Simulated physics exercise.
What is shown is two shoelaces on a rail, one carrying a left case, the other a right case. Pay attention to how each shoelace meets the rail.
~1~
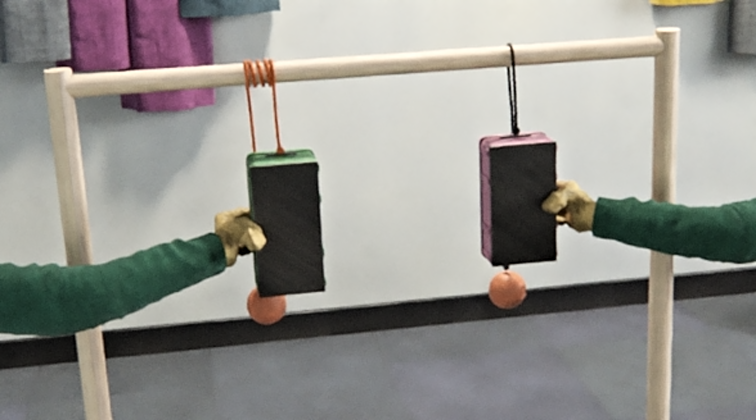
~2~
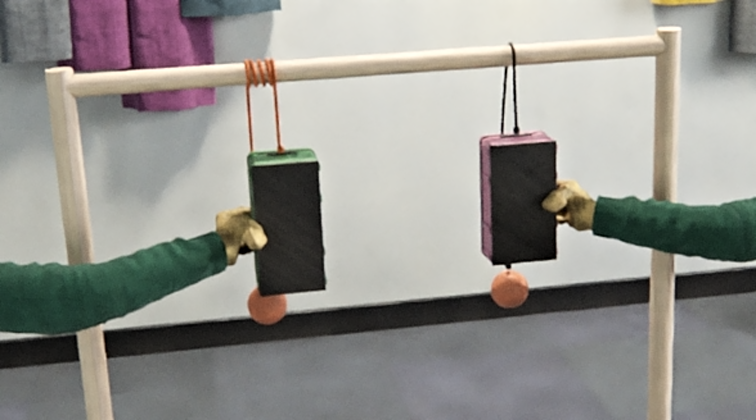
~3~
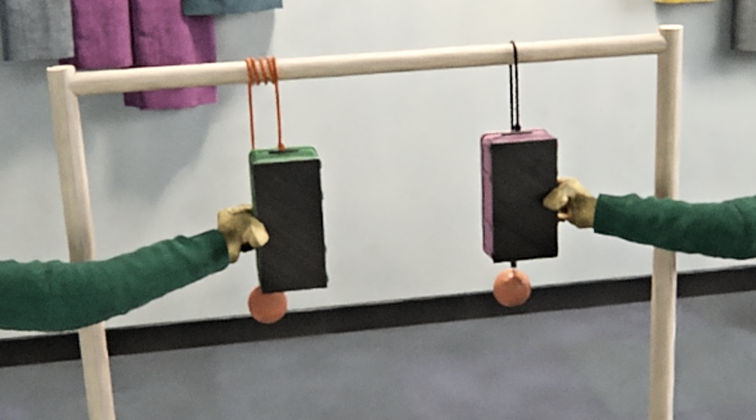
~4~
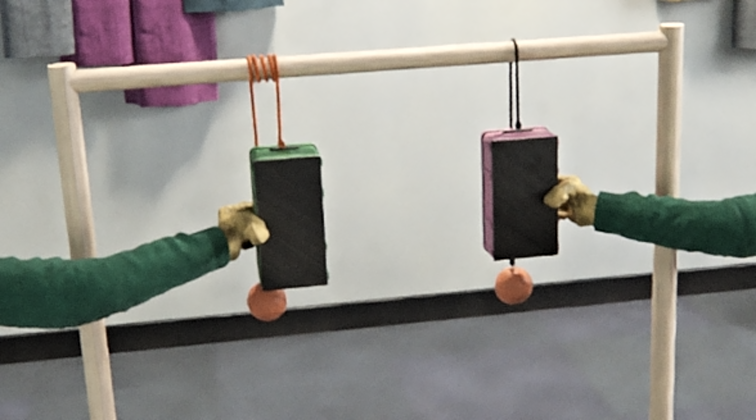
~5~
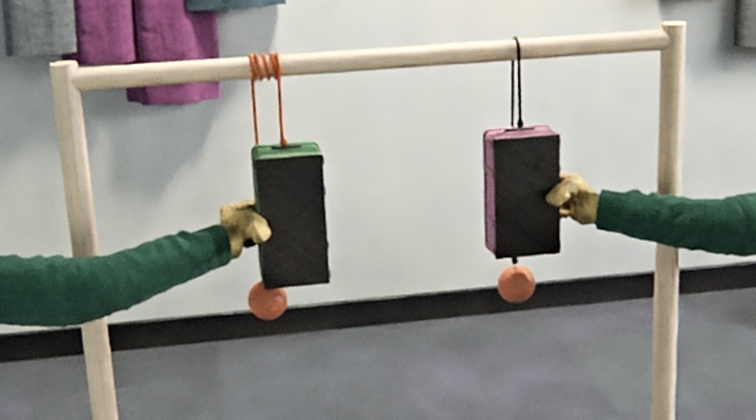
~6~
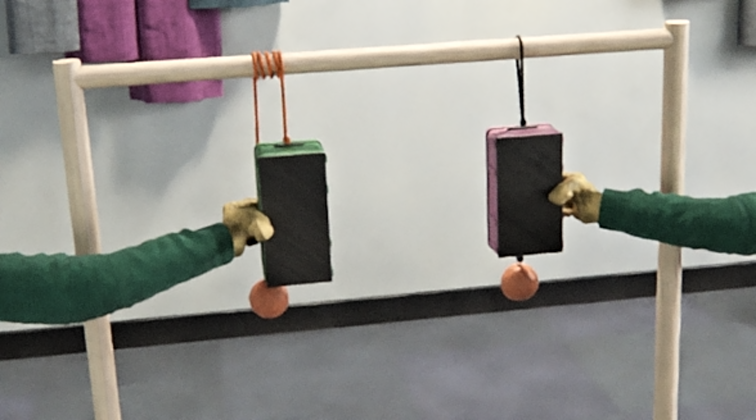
In the video, two gloved hands touch a green case and a pink case hanging from a wooden rail, the left cord wound several times, the right simply looped over; everything stays nearly still as the view shifts slightly.
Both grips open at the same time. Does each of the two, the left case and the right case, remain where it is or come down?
Result - left case: Remains in place; right case: Comes down.
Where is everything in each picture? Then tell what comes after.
The first frame shows left case (286, 222); right case (517, 199); left orange (267, 304); right orange (507, 290).
The second frame shows left case (287, 221); right case (518, 198).
The third frame shows left case (288, 219); right case (519, 195).
The fourth frame shows left case (289, 216); right case (519, 193).
The fifth frame shows left case (291, 214); right case (521, 191).
The sixth frame shows left case (293, 213); right case (524, 190); left shoelace wound several times round the rail; right shoelace only laid over the rail.
Then, 0.72 s later than the last view, left case in the air near (288, 212); right case on the floor.
Finally, left case in the air near (289, 211); right case on the floor. The left case is held and the right case pulls its rope through.
